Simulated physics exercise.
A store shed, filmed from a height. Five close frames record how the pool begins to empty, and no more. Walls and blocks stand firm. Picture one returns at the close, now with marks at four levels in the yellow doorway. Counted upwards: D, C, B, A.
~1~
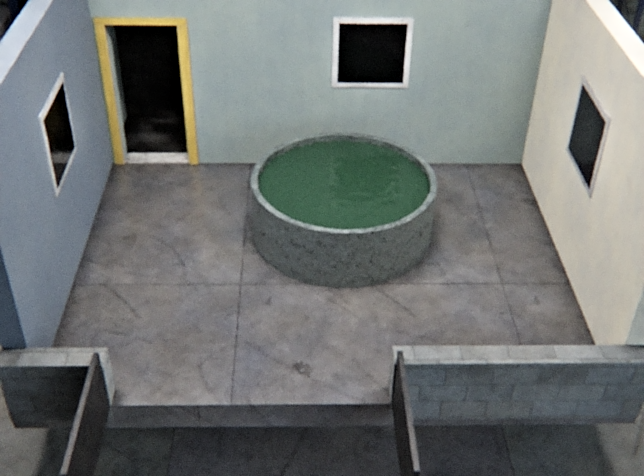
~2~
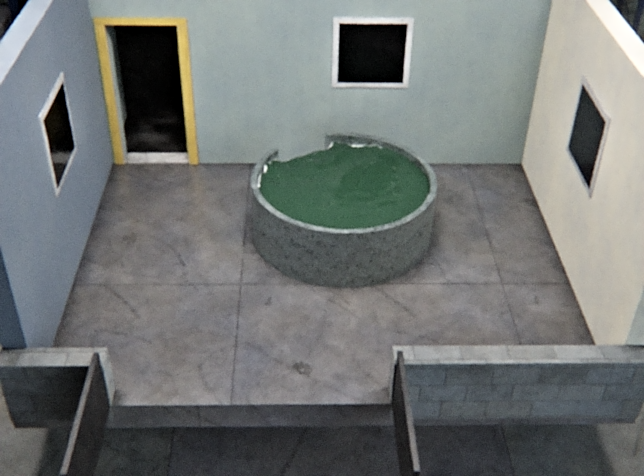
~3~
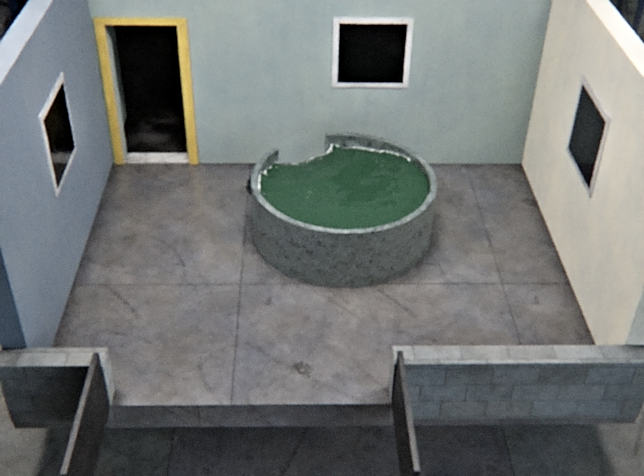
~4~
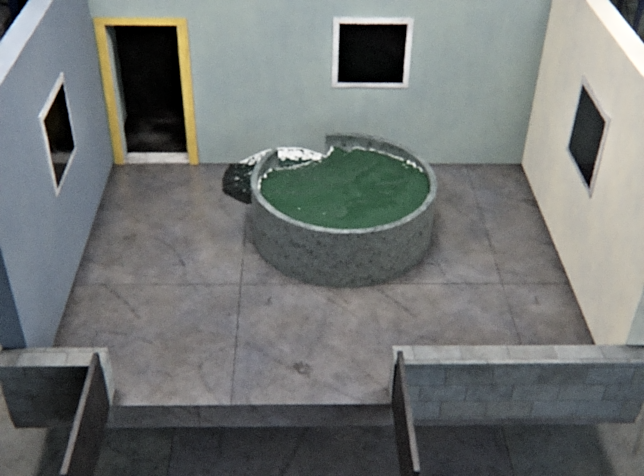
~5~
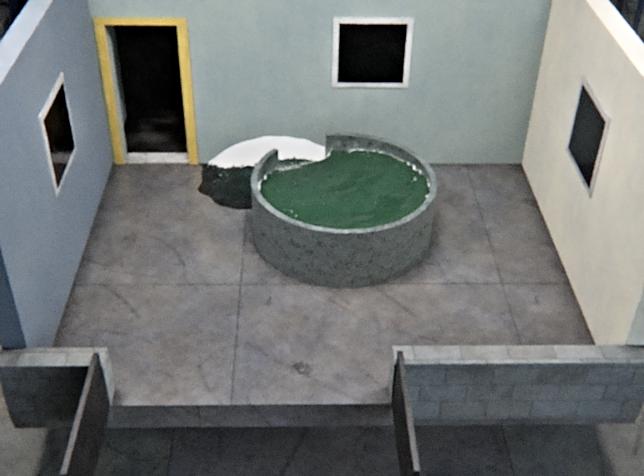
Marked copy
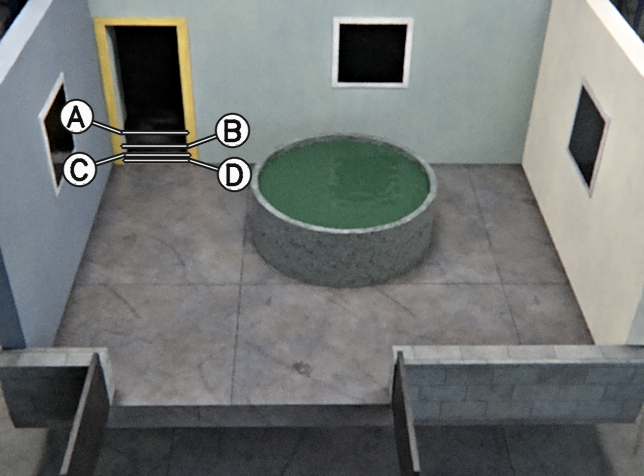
Round stone pool of green water in a walled yard breaking open at its back left rim, water spilling onto the floor.
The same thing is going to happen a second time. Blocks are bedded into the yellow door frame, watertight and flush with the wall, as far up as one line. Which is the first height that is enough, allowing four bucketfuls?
Line B just does it.
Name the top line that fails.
C.
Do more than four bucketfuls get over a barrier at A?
No, that is safe.
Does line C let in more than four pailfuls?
Yes.
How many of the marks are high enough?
Two.
On the marked copy, A at (154, 132); B at (155, 146); C at (156, 155); D at (157, 160); from the bottom up D, C, B, A.
If A is chosen, nothing gets over.
If B is chosen, a bucket or two gets in.
If C is chosen, about 10 bucketfuls get in.
If D is chosen, dozens of bucketfuls pour in.
